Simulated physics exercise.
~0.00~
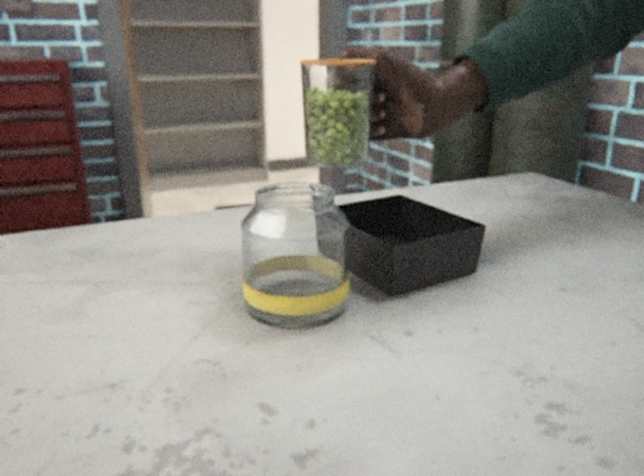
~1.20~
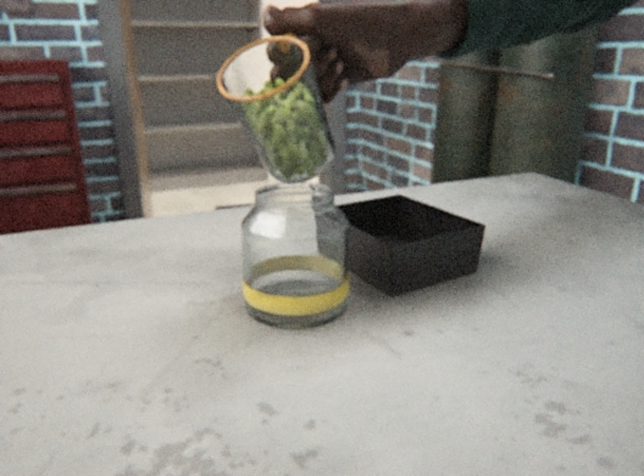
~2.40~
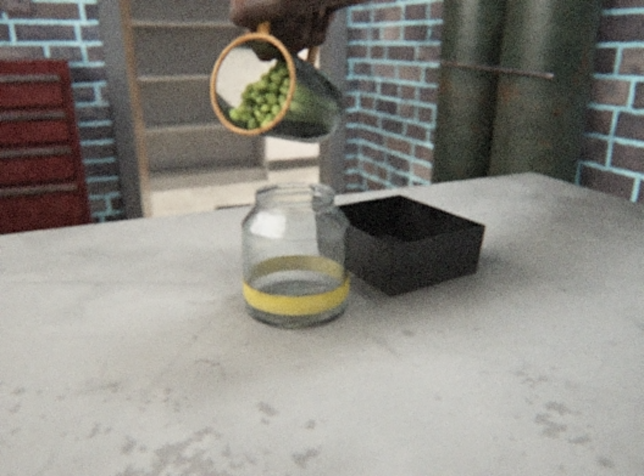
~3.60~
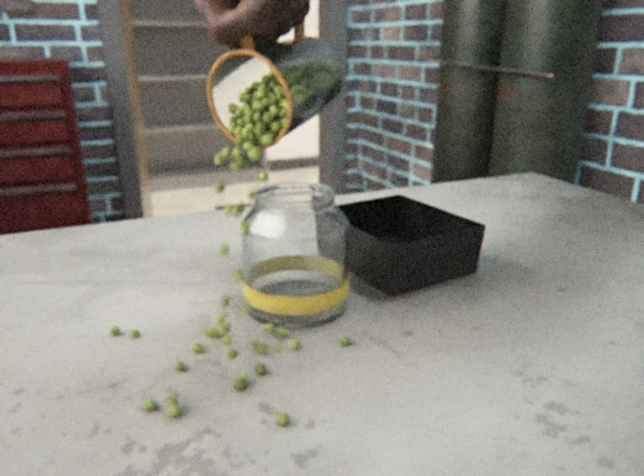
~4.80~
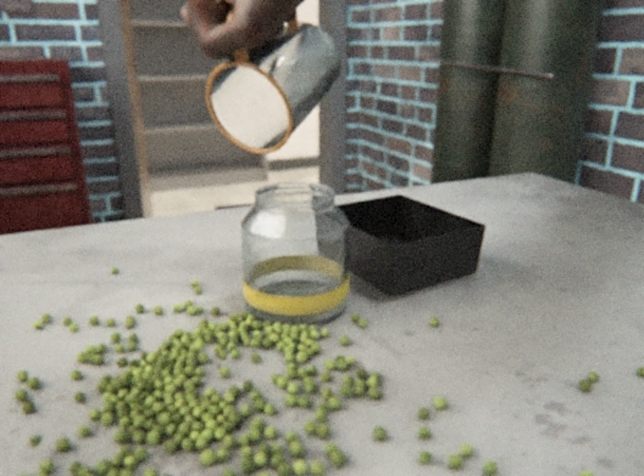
On a pale tabletop, a hand tips a cup of green peas, spilling them outside the jar.
